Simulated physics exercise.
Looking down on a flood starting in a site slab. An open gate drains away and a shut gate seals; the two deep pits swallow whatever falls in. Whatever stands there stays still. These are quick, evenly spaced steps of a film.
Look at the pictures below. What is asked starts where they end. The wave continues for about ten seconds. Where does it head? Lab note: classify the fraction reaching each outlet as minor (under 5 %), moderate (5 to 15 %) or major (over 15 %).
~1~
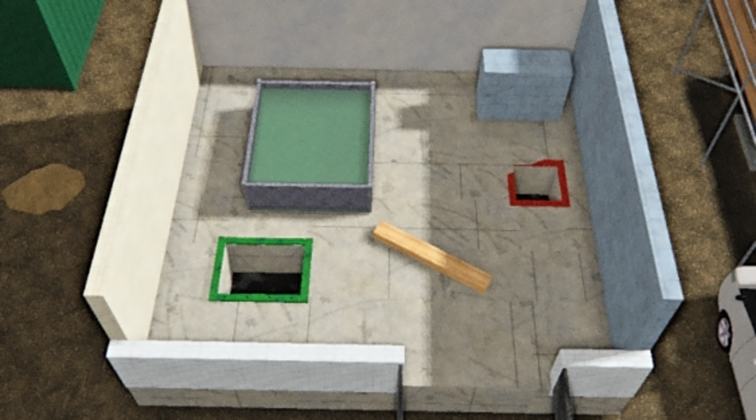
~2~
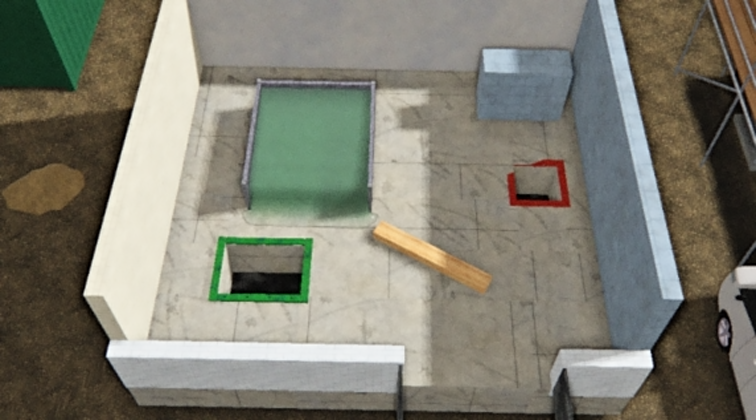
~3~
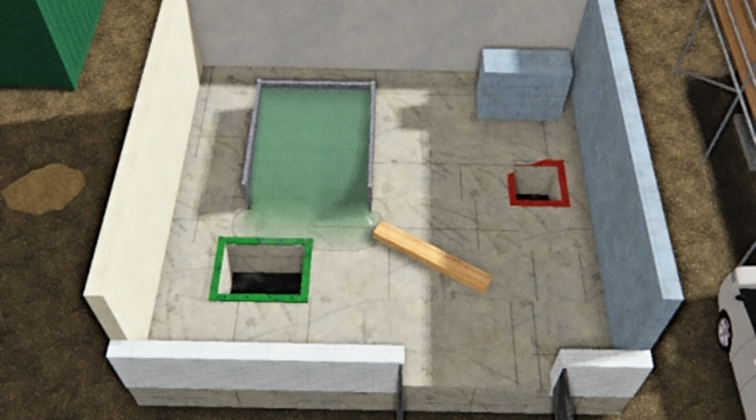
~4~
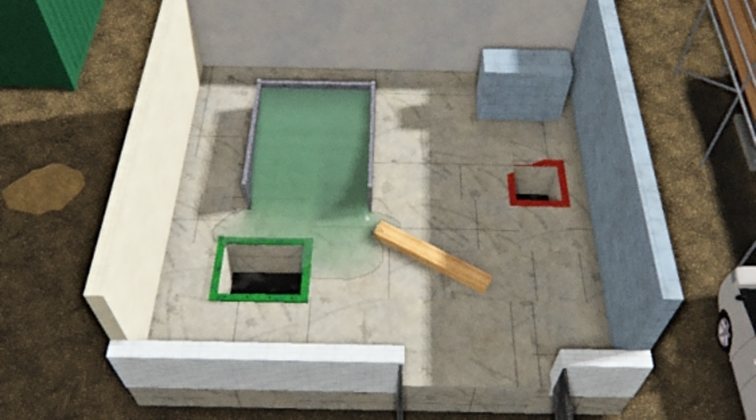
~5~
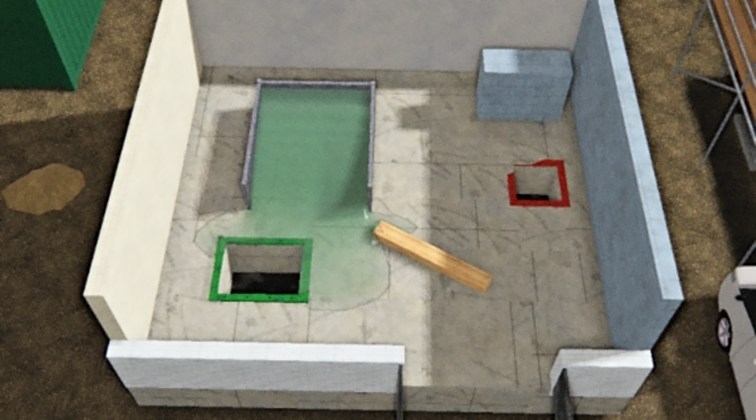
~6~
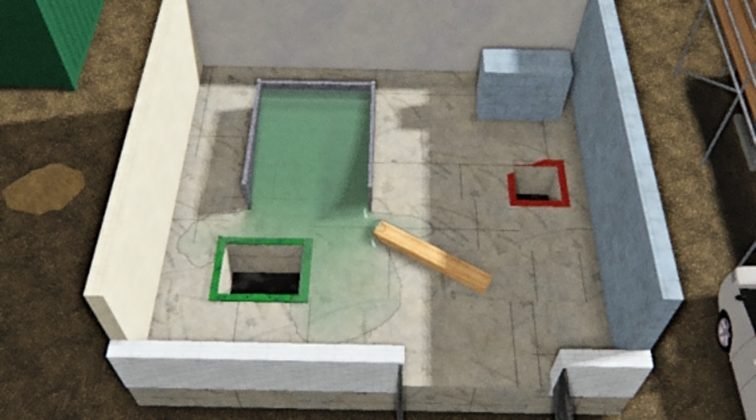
Fractions by outlet: Gate major; red pit minor; green pit major.
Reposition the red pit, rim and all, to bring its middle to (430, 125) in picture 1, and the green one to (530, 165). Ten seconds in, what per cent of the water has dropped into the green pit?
Share for green: 2 in a hundred.
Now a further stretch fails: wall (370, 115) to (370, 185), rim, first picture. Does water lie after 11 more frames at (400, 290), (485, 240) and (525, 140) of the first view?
Taking them in order, I'd say not reached, swamped and swamped.
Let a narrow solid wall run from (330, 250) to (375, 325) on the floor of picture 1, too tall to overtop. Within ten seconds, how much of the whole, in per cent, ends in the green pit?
Green: 45 %.
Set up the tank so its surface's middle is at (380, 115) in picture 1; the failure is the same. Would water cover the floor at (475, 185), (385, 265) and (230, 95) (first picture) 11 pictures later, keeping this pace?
Looking at all three, I'd call them bone dry, swamped, bone dry.
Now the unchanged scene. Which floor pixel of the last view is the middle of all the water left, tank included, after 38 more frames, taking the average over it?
I'd place it roughly at (341, 256).
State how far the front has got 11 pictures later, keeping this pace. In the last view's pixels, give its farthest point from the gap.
Farthest reach: About (535, 372).
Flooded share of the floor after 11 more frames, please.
Roughly 30 percent, I reckon.
A moment on, water covers 20 % of the floor; the gate 0 %, the red pit 0 %, the green pit 14 %.
Next, water covers 30 % of the floor; the gate 1 %, the red pit 0 %, the green pit 24 %.
Then, water covers 40 % of the floor; the gate 7 %, the red pit 0 %, the green pit 32 %.
Later, water covers 55 % of the floor; the gate 12 %, the red pit 1 %, the green pit 37 %.
In the end, water covers 75 % of the floor; the gate 17 %, the red pit 3 %, the green pit 38 %.
